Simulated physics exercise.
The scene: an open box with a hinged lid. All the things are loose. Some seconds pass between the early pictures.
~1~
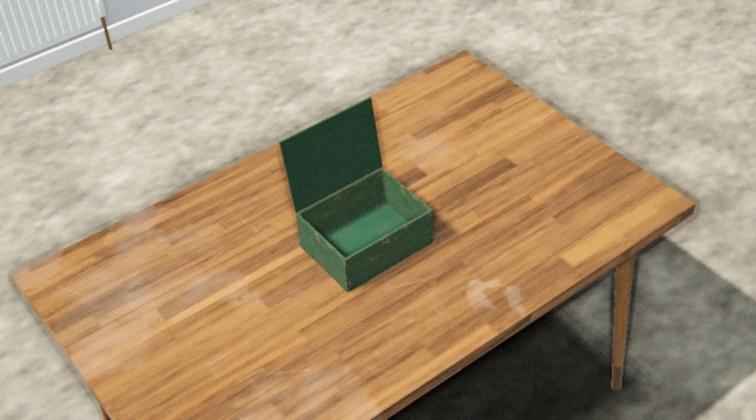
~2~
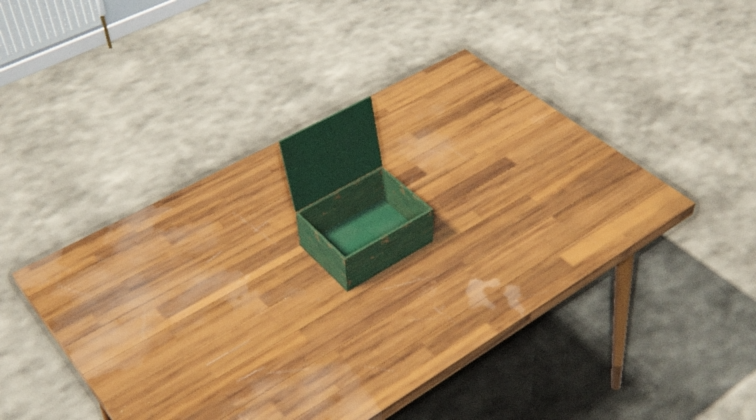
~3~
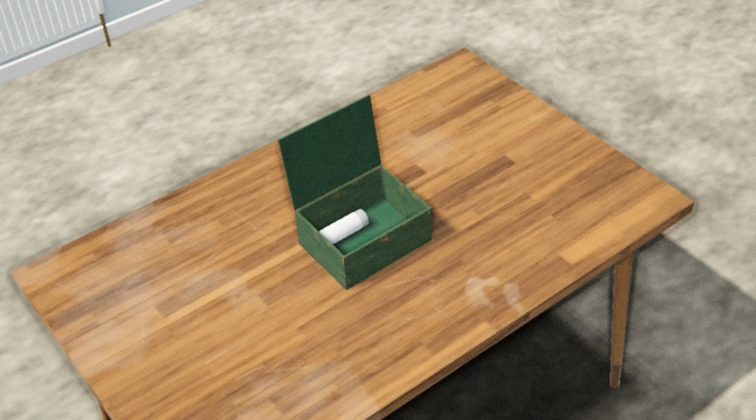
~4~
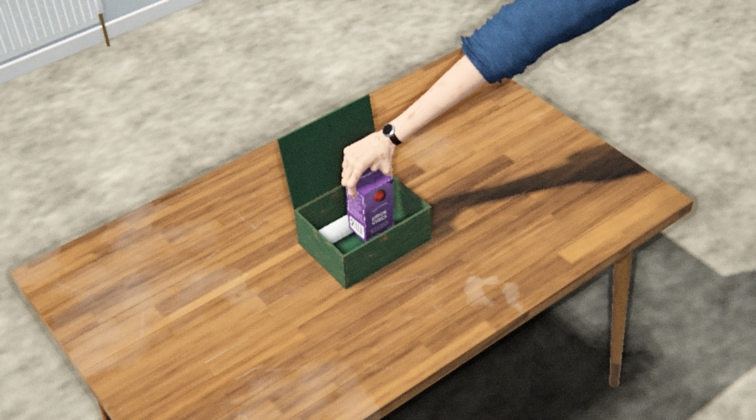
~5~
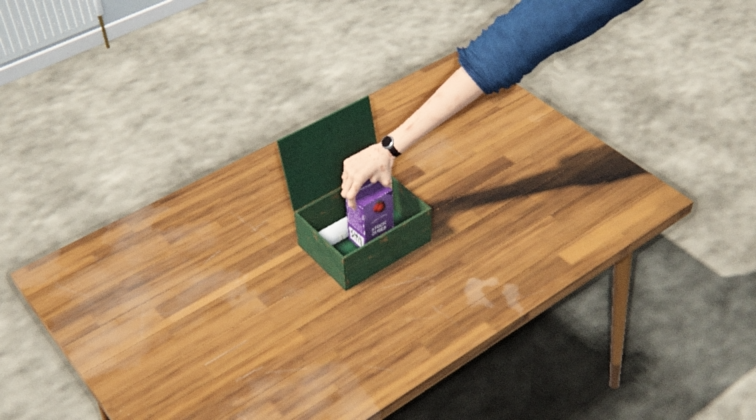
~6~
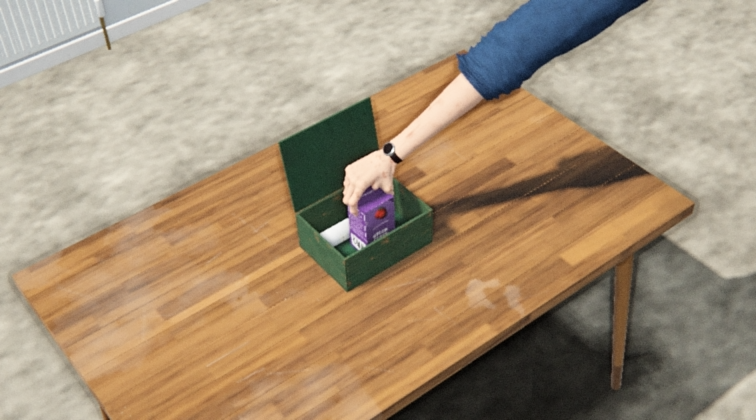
A hand lowers a purple carton into an open green box beside a white shaker.
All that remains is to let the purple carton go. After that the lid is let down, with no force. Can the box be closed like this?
The lid stays ajar.
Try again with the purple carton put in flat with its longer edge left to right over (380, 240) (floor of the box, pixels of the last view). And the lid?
Then it closes.
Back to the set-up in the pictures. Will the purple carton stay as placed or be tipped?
The purple carton keeps its pose.
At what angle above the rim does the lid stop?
About 35°.
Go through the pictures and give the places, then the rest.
The last thing is not in view yet, in the first frame.
The last thing is not in view yet, in the second frame.
The last thing is not in view yet; white shaker (341, 229), in the third frame.
Still above its spot; purple carton (370, 203), in the fourth frame.
Still above its spot; purple carton (370, 215), in the fifth frame.
Put in, still held; purple carton (372, 221), in the sixth frame.
Then, 1.20 s later than the last frame, lid starting down.
Then, 1.80 s later than the last frame, lid 45° above the rim.
Then, 3.80 s later than the last frame, lid 36° above the rim.
When it is over, lid 36° above the rim; both as before. End places, in pixels of the last picture, purple carton near (371, 220).
